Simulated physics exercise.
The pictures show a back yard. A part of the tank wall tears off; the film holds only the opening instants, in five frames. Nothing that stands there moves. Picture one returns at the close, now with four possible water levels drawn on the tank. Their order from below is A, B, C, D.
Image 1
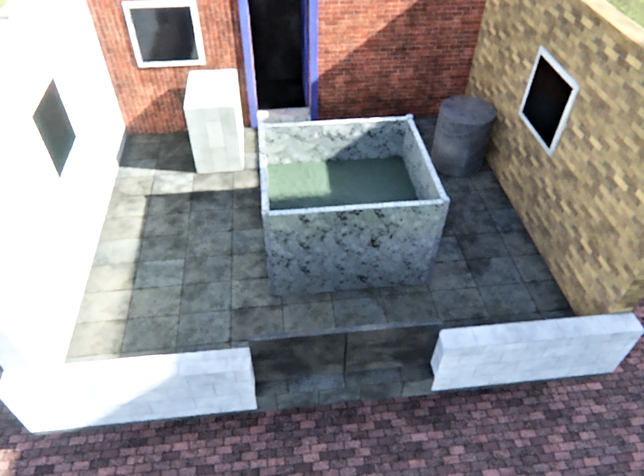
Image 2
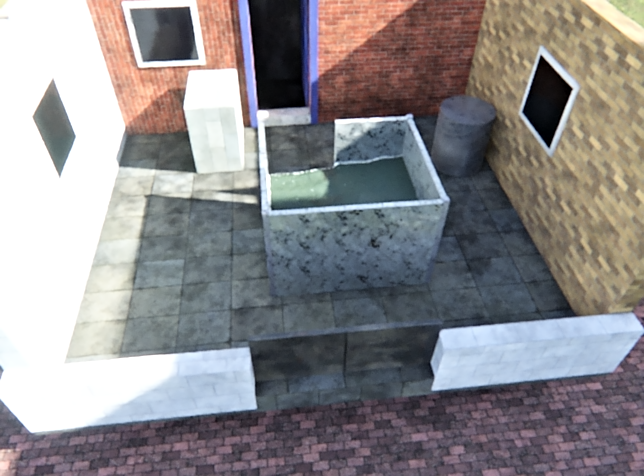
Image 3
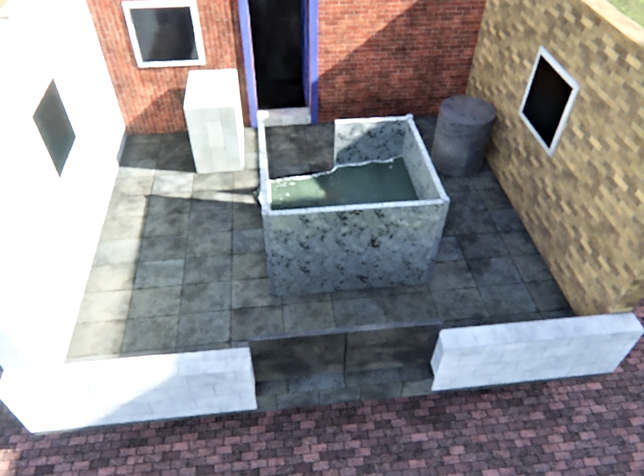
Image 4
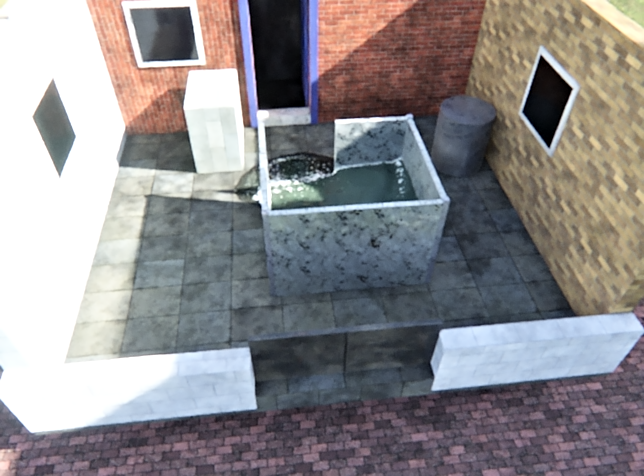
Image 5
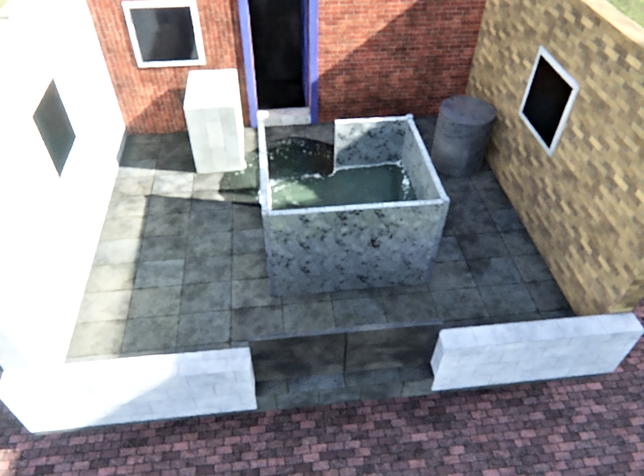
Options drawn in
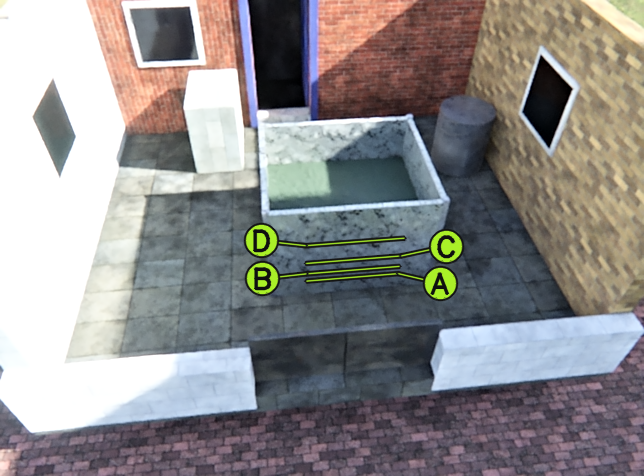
Back yard with a raised stone tank, its rear wall opening at the left and greenish water pouring out across the paving.
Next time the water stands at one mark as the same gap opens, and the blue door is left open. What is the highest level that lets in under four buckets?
Take B.
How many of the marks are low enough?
Two of them.
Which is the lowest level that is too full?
That is level C.
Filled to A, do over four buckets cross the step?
No, not at all.
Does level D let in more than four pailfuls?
Yes, it does.
On the marked copy, A at (352, 277); B at (353, 270); C at (354, 259); D at (355, 241); from the bottom up A, B, C, D.
Choosing A, nothing gets over.
Choosing B, a bucket or two gets in.
Choosing C, about 9 bucketfuls get in.
Choosing D, dozens of bucketfuls pour in.
